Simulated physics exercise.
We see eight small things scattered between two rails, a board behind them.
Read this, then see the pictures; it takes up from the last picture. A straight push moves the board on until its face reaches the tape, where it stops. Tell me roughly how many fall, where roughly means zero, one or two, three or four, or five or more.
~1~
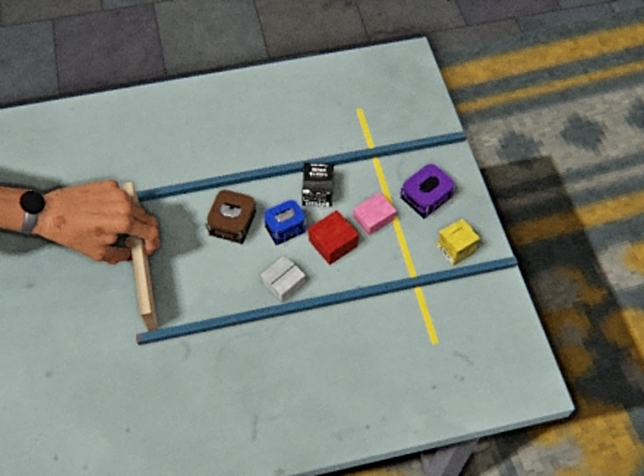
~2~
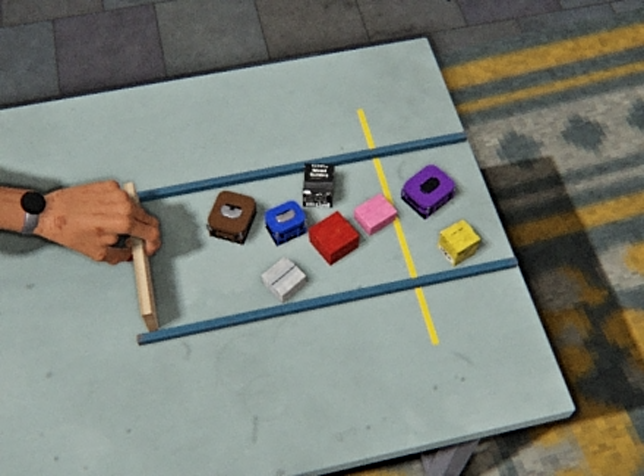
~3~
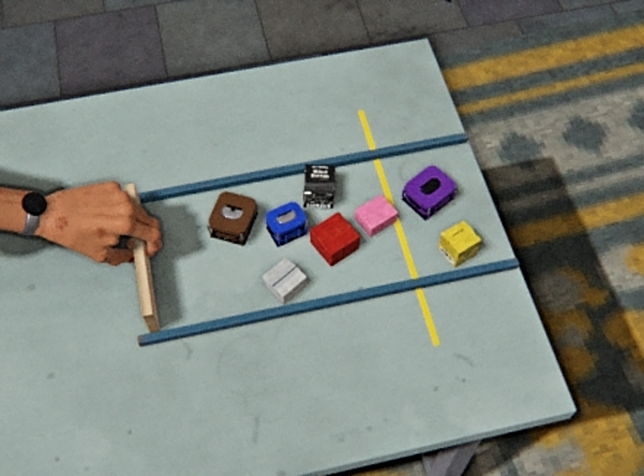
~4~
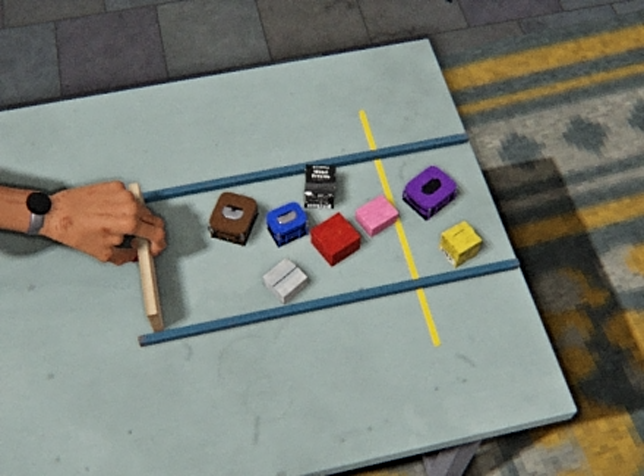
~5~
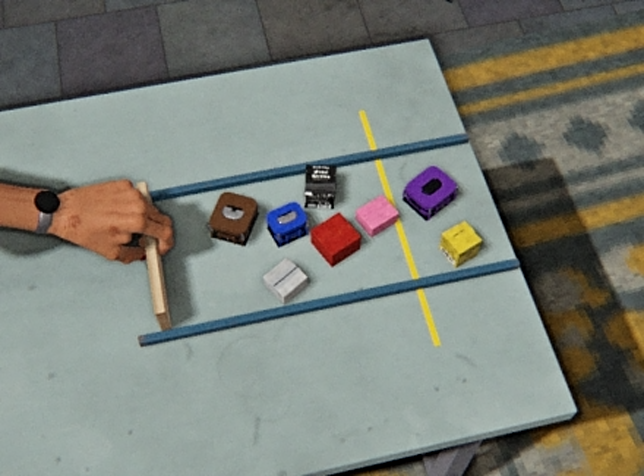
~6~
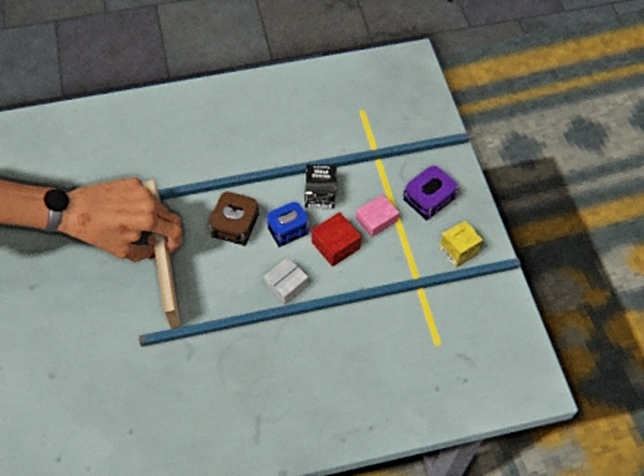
Roughly, zero fall.
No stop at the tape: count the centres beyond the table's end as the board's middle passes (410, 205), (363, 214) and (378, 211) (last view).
Respectively, 0, 0 and 0.
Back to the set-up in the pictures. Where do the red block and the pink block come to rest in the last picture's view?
The red block stops around (421, 230); the pink block around (461, 230).
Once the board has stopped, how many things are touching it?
It's 3 of them.
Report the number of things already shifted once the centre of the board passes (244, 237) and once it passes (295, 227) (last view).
One spot: 2. Other spot: 5.
Soon after, none off yet; yellow box at rest near (460, 244); purple case at rest near (430, 193); pink block at rest near (377, 216).
After that, none off yet; yellow box at rest near (460, 244); purple case moving near (437, 190); pink block displaced about its own width near (414, 221).
In the end, the number that fall off is zero.
